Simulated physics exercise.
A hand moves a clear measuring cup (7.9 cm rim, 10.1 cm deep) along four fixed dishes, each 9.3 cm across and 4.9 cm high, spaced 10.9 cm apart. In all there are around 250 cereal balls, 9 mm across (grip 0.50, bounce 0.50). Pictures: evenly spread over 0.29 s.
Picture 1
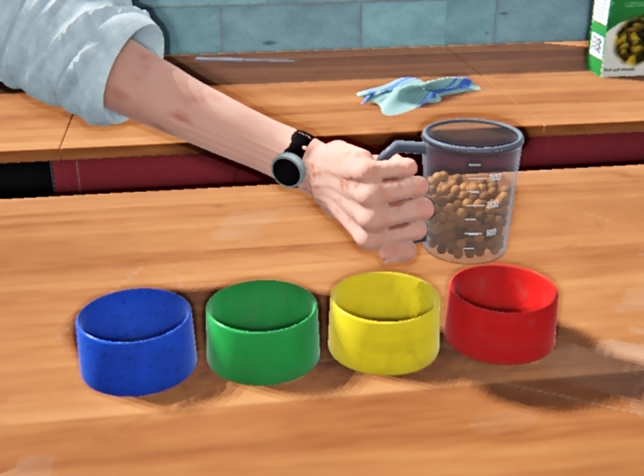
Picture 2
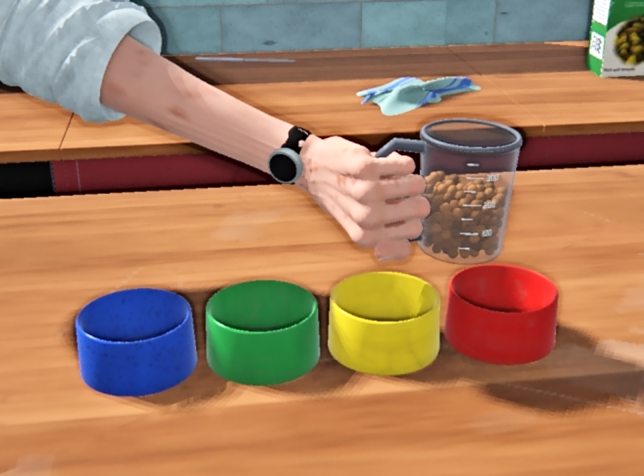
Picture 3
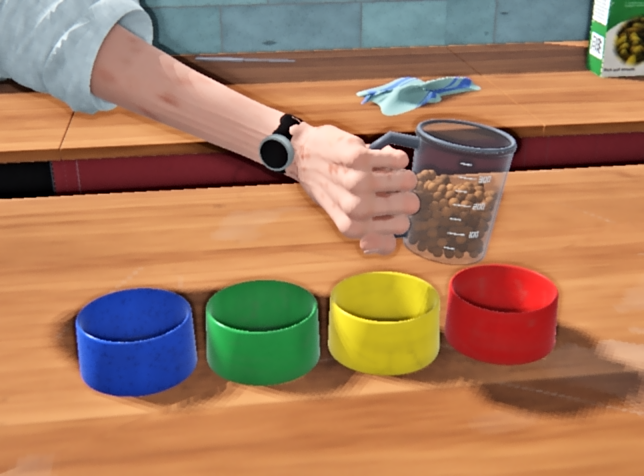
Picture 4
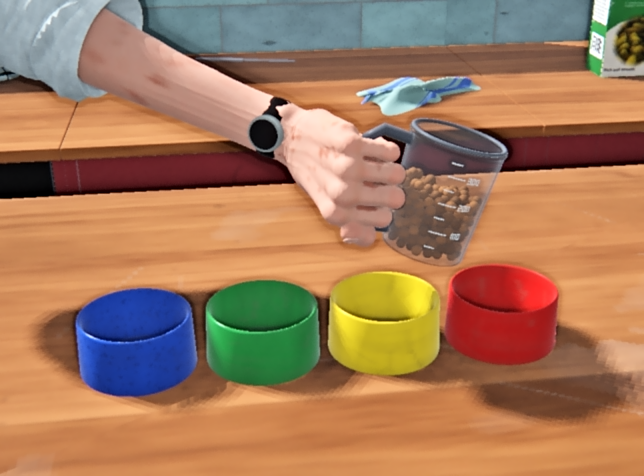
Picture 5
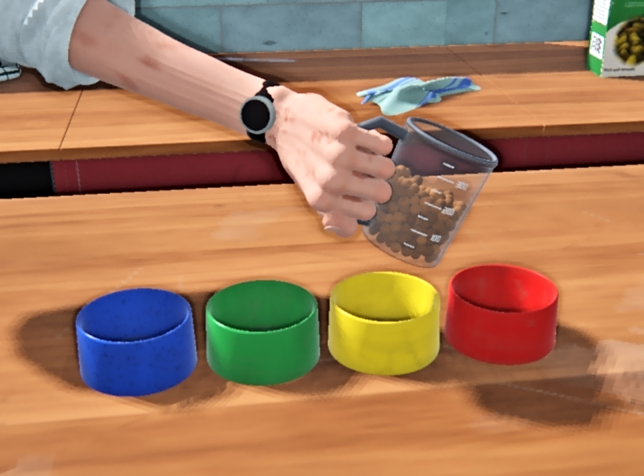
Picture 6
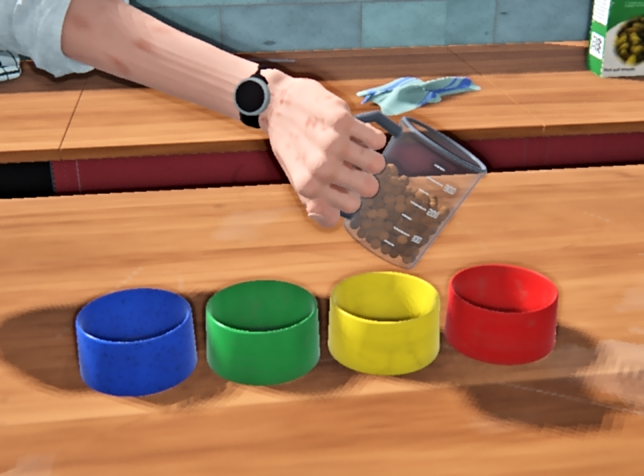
Clear measuring cup of small brown pieces moving left and tilting rightward in a hand, above blue, green, yellow and red dishes.
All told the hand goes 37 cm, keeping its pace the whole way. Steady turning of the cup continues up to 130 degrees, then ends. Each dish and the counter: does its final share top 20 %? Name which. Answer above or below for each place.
Red dish: Below, blue dish: Below, green dish: Above, yellow dish: Below, counter: Below.
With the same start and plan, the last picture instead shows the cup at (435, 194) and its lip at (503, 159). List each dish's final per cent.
You'd end up with red at 0, blue at 0, green at 0 and yellow at 70.
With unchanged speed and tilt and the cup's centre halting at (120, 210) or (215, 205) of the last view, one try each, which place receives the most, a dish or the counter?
Try 1 - green; try 2 - green.
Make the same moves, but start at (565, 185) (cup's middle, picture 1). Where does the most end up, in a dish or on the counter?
Yellow.
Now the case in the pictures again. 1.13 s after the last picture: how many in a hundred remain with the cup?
Around 0 in a hundred.
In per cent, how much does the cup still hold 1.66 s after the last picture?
About 0 percent.
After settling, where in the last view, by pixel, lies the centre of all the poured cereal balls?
When it all comes to rest, the middle is near (264, 332).
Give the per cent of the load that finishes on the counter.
Estimate: Near 5 per cent.
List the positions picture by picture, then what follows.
The first frame shows cup at (469, 192), tilt 0 degrees, lip at (518, 132), moved 0.0 cm; middle of the pieces at (463, 218); red dish at (504, 288); yellow dish at (385, 297); green dish at (262, 306); blue dish at (134, 315).
The second frame shows cup at (465, 192), tilt 2 degrees, lip at (517, 134), moved 0.3 cm; middle of the pieces at (459, 218).
The third frame shows cup at (455, 193), tilt 8 degrees, lip at (511, 139), moved 1.2 cm; middle of the pieces at (446, 218).
The fourth frame shows cup at (440, 193), tilt 16 degrees, lip at (503, 147), moved 2.5 cm; middle of the pieces at (428, 218).
The fifth frame shows cup at (426, 194), tilt 23 degrees, lip at (493, 156), moved 3.7 cm; middle of the pieces at (411, 217).
The sixth frame shows cup at (411, 195), tilt 31 degrees, lip at (482, 166), moved 5.0 cm; middle of the pieces at (393, 216); red dish at (504, 288); yellow dish at (385, 297); green dish at (262, 306); blue dish at (134, 315).
Then, 0.68 s after the last picture, tilt 126 degrees; cup holds 80 %, green 15 %.
Then, 1.13 s after the last picture, tilt 130 degrees; cup holds 0 %, green 95 %.
Then, 1.66 s after the last picture, tilt 130 degrees; cup holds 0 %, green 95 %.
In the end, red 0 %, blue 0 %, green 95 %, yellow 0 %, counter 5 %.
